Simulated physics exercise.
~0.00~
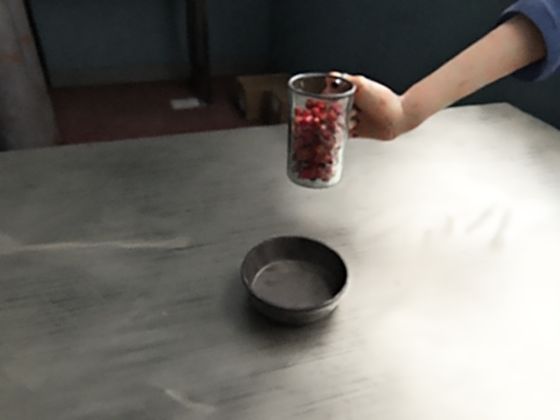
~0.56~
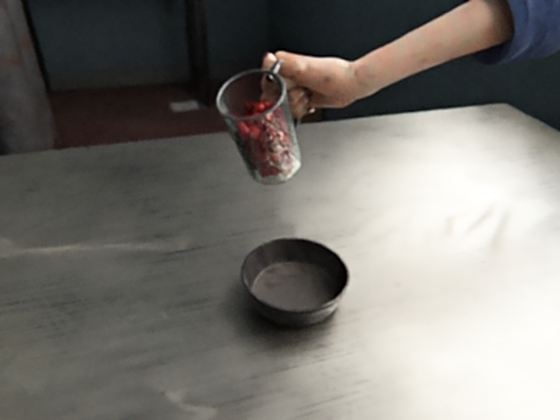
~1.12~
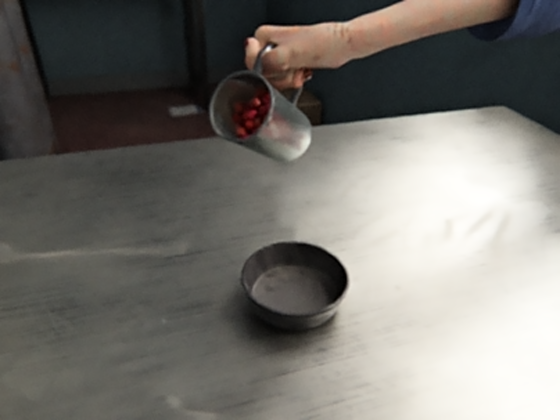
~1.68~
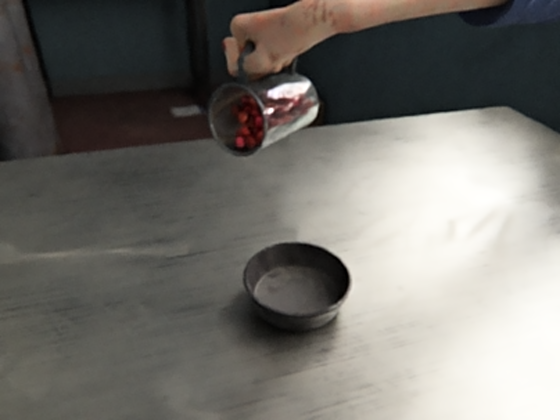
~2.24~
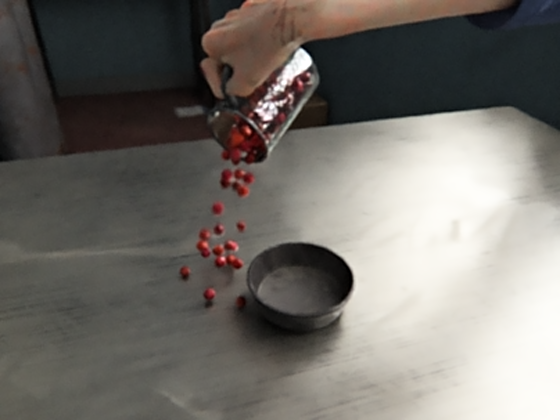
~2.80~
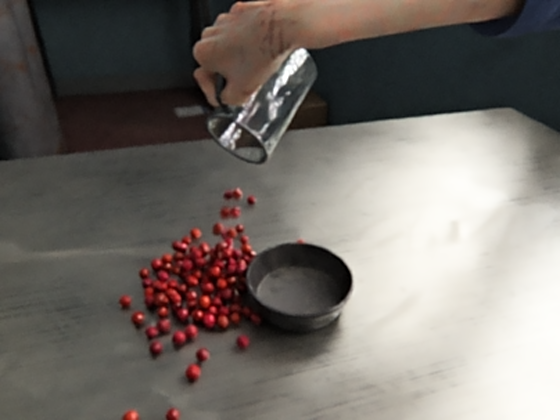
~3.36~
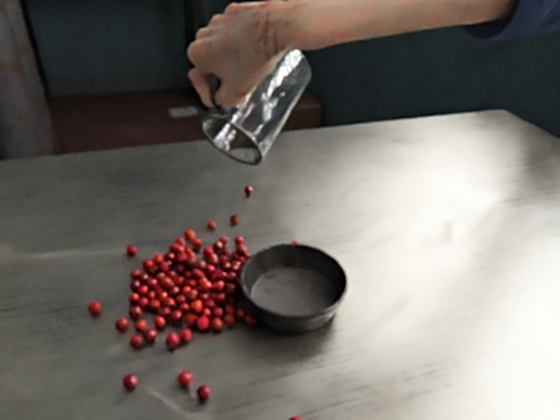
A clear glass cup full of small red cranberries is held by its handle in a hand reaching in from the upper right, above a weathered grey table seen from slightly above in a dim room. A small, empty dark dish sits on the table below. The hand moves left and tips the cup further and further until the berries spill from its rim. They fall to the left of the dish, bouncing and spreading into a loose red heap against its side. At the end, the cup hangs tilted downward, emptied, while the dish remains empty.
